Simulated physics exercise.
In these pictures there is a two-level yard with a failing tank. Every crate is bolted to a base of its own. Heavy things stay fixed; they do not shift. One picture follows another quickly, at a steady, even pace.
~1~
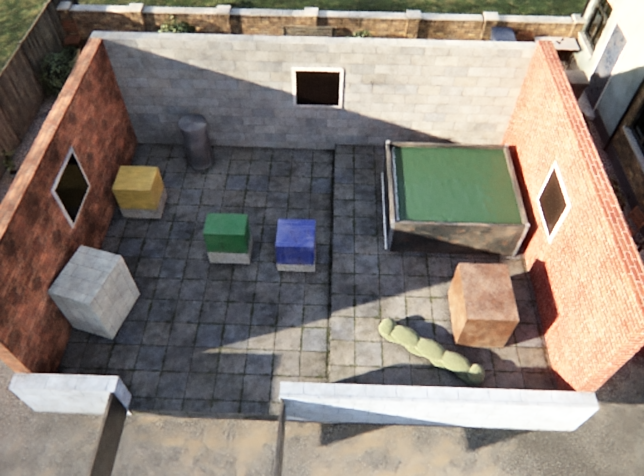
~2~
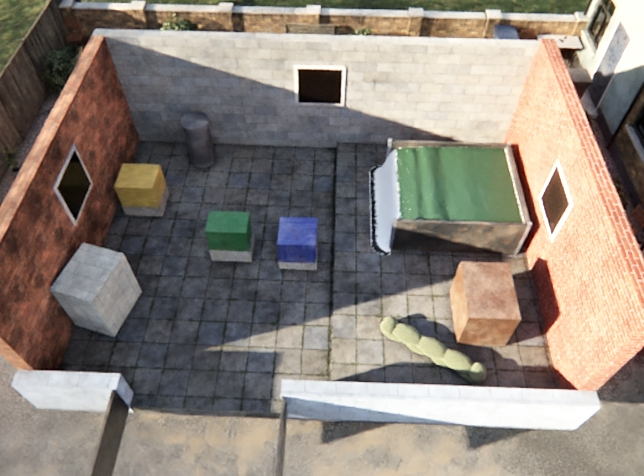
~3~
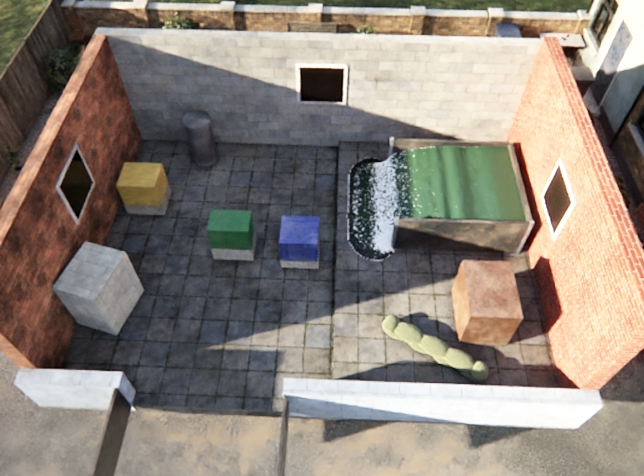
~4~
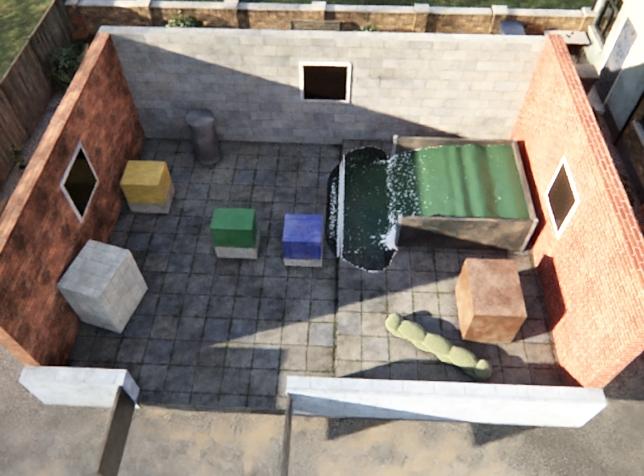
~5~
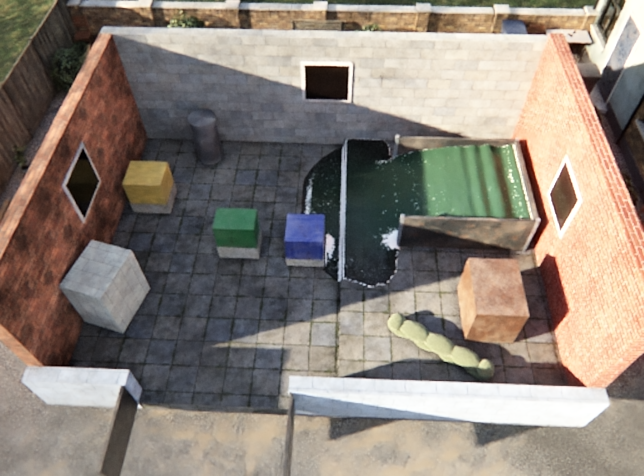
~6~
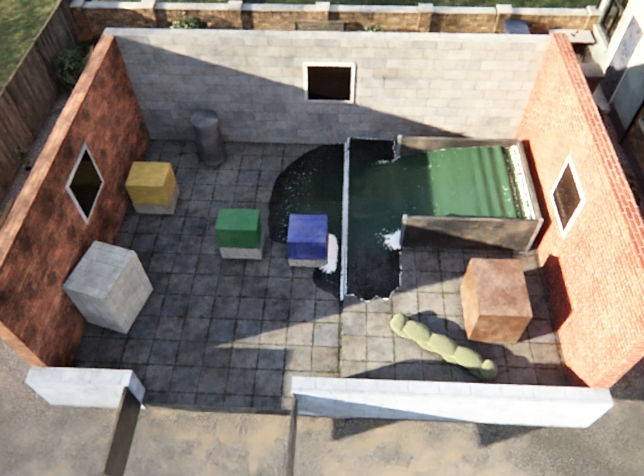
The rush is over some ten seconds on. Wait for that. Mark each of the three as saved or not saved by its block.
Yellow crate - not saved; green crate - saved; blue crate - not saved.
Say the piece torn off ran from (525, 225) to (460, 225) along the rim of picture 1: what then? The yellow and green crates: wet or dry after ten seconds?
Within ten seconds the yellow crate stays untouched and the green crate stays untouched.
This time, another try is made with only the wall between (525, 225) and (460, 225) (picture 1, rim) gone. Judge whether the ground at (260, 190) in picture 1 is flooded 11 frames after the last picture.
Untouched.
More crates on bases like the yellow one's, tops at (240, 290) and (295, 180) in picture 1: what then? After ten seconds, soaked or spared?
Is left dry, becomes wet.
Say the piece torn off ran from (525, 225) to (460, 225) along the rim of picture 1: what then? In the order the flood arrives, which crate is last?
Answer: The yellow crate.
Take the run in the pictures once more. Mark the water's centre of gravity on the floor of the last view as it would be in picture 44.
Around pixel (269, 224).
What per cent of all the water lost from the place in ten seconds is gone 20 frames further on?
About 15 %.
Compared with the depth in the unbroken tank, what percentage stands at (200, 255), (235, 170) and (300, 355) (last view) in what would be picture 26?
The three come to some 0, 30 and 4 per cent respectively.
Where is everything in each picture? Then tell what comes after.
In the first picture, the open tank at (452, 184) is whole and still.
In the second picture, the front is at (387, 252), out from the gap at (391, 199).
In the third picture, the front is at (370, 255), out from the gap at (392, 199).
In the fourth picture, water pours out at (396, 198) and has run to (354, 260).
In the fifth picture, the front is at (336, 275), out from the gap at (398, 198).
In the sixth picture, the front is at (273, 230), out from the gap at (400, 199).
A moment on, water covers 40 % of the floor; the yellow crate water round its plinth, the green crate water round its plinth, the blue crate water round its plinth.
Next, water covers 55 % of the floor; the yellow crate water round its plinth, the green crate water round its plinth, the blue crate water round its plinth.
Then, water covers 60 % of the floor; the yellow crate water round its plinth, the green crate water round its plinth, the blue crate water round its plinth.
Later, water covers 70 % of the floor; the yellow crate water round its plinth, the green crate water round its plinth, the blue crate water round its plinth.
In the end, water covers 75 % of the floor; the yellow crate was topped, the green crate stayed above the water, the blue crate was topped.
